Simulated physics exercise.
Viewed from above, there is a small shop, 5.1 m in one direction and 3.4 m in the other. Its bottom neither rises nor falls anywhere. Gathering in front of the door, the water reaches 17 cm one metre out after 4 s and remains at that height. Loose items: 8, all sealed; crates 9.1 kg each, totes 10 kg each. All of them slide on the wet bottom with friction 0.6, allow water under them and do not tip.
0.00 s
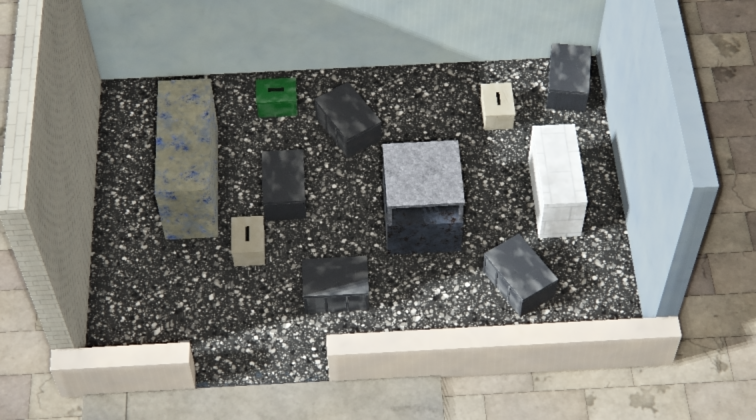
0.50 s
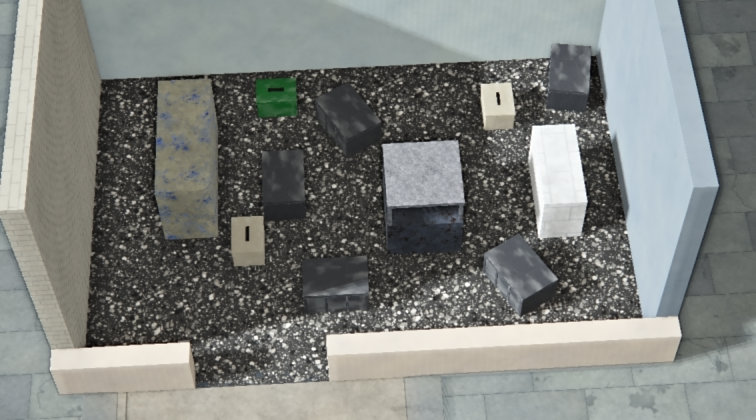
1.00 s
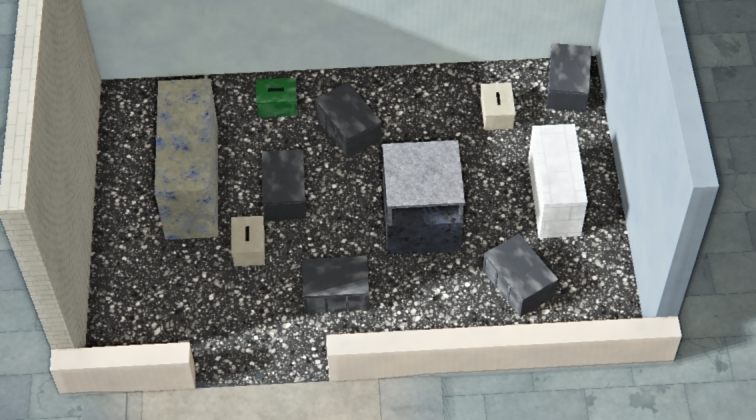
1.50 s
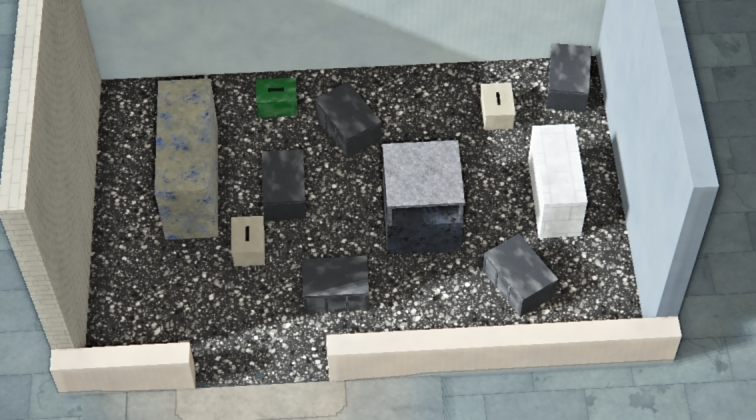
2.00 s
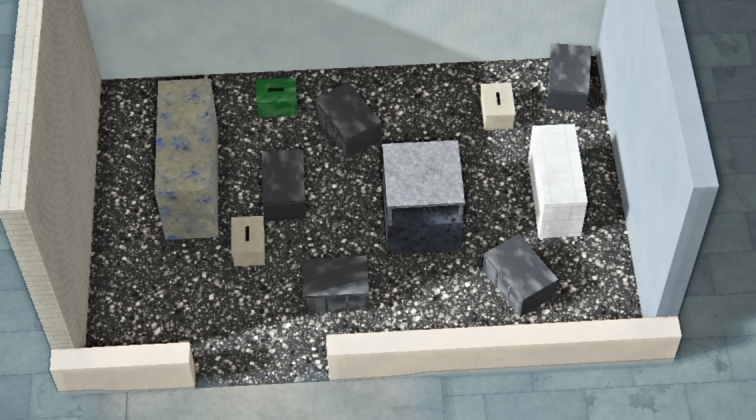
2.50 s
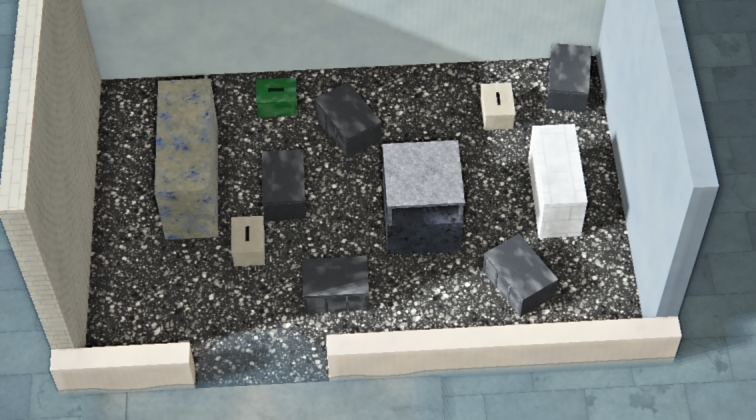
In a small shop seen from above, the boxes and blocks all stayed where they were on the speckled floor, while the paving outside turned bluish and a little water crept in at the doorway.
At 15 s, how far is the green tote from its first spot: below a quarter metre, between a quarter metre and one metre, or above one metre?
A long trip.
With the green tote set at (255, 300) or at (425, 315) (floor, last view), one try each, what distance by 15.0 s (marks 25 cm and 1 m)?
Results in order: It ends up well away; it remains near its start.
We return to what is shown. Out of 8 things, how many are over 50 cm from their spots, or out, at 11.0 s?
I count 6 of them.
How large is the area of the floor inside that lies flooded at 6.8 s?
Some 12.0 m2 of it.
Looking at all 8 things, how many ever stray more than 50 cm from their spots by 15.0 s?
Tally: 8.
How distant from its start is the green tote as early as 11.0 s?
Shift: About 80 cm.
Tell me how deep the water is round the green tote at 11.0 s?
I'd put it at about 11 cm.
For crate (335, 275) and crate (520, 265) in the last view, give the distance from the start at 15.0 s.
Shifts: 200 cm / 60 cm.
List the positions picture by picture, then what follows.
In the first picture, the green tote at (276, 90), on the bottom; water covers 0.0 m2; 0 of 8 have shifted.
In the second picture, the green tote at (276, 90) rests on the ground; water covers 0.0 m2; 0 of 8 have shifted.
In the third picture, the green tote at (276, 90) rests on the ground; 0.0 m2 under water; 0 of 8 have shifted.
In the fourth picture, the green tote at (276, 90) rests on the ground; 0.0 m2 under water; 0 of 8 have shifted.
In the fifth picture, the green tote at (276, 90), on the bottom; 0.0 m2 under water; 0 of 8 have shifted.
In the sixth picture, the green tote at (276, 90) rests on the ground; 0.3 m2 under water; 0 of 8 have shifted.
After 3.5 s the green tote is near (276, 90), 0.0 m from its start, aground; 0 afloat.
After 6.8 s the green tote is near (276, 88), 0.0 m from its start, aground; 1 afloat.
After 11.0 s the green tote is near (355, 62), 0.9 m from its start, afloat; 6 afloat.
After 15.0 s the green tote is near (524, 65), 2.5 m from its start, afloat; 8 afloat.
